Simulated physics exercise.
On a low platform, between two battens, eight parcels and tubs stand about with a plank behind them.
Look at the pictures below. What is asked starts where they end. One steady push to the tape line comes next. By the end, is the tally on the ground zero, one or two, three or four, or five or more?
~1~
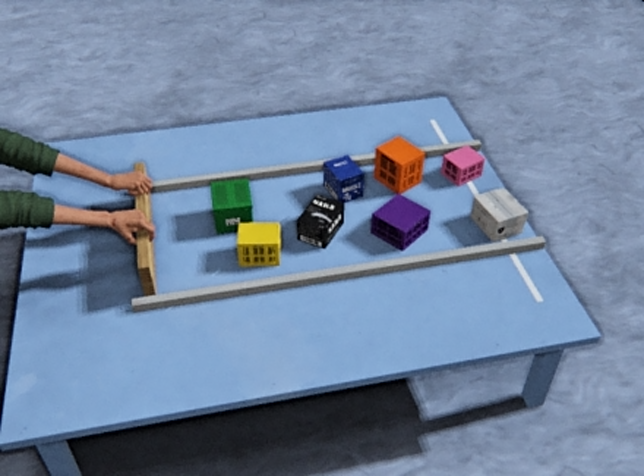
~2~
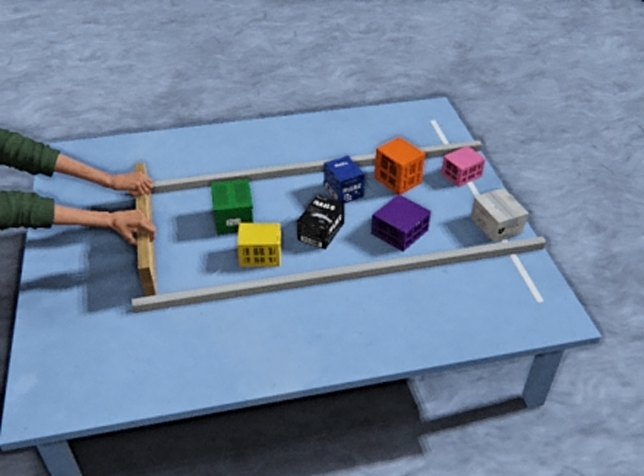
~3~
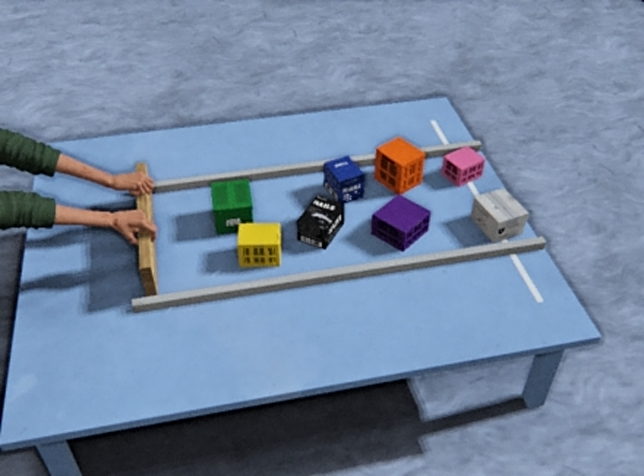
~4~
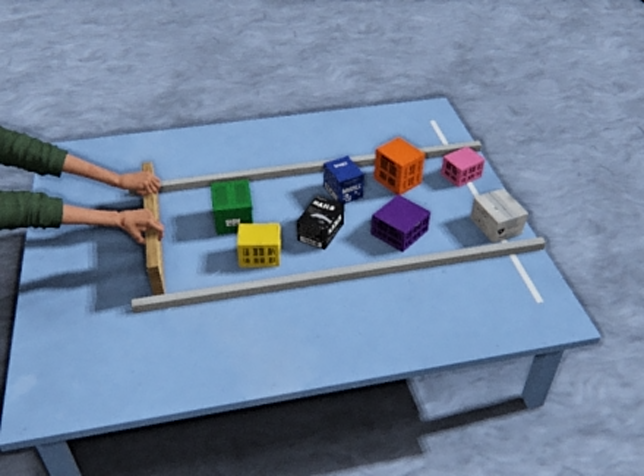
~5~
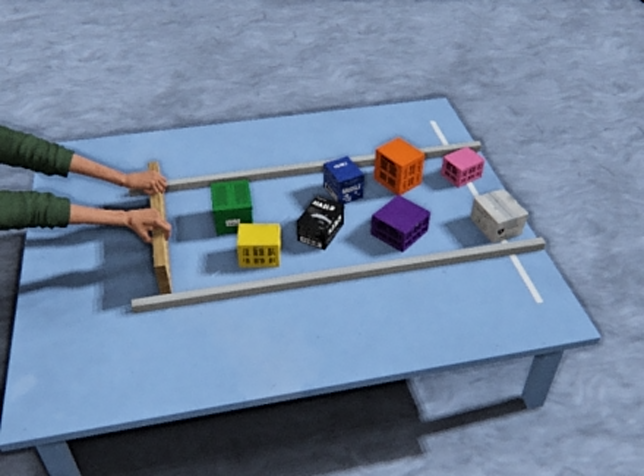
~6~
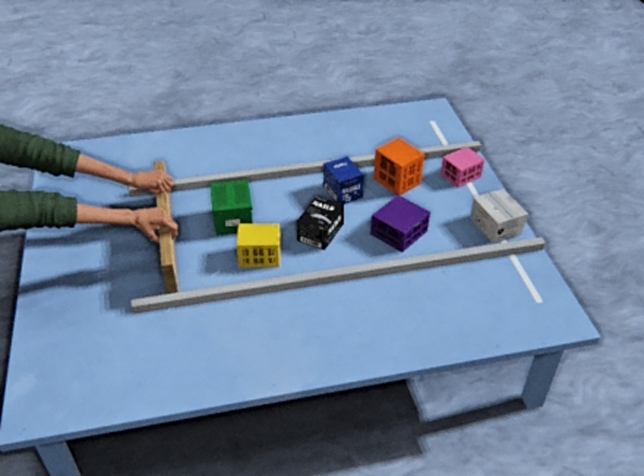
The tally on the ground is five or more.
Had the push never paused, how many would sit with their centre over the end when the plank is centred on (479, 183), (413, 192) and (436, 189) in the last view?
First 6, then 2, finally 3.
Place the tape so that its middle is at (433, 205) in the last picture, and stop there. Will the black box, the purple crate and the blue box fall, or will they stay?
Black box stays put, purple crate stays put, blue box stays put.
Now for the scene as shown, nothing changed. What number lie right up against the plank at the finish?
That number would be 2.
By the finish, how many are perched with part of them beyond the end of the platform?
The tally is 2.
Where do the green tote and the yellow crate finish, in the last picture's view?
Near (491, 172) and (512, 207).
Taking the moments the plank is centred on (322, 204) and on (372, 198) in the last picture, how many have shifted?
I count 5 first and 8 after.
Soon after, none off yet; white parcel at rest near (498, 216); pink crate at rest near (462, 167); orange crate at rest near (399, 167).
Then, none off yet; white parcel at rest near (498, 216); pink crate at rest near (462, 167); orange crate moved a little near (414, 163).
Further on, two off so far; white parcel falling near (554, 268); pink crate falling near (513, 217); orange crate moved well along near (482, 151).
At rest, the number that fall off is five or more; fallen, black box, blue box, purple crate, orange crate, pink crate and white parcel.
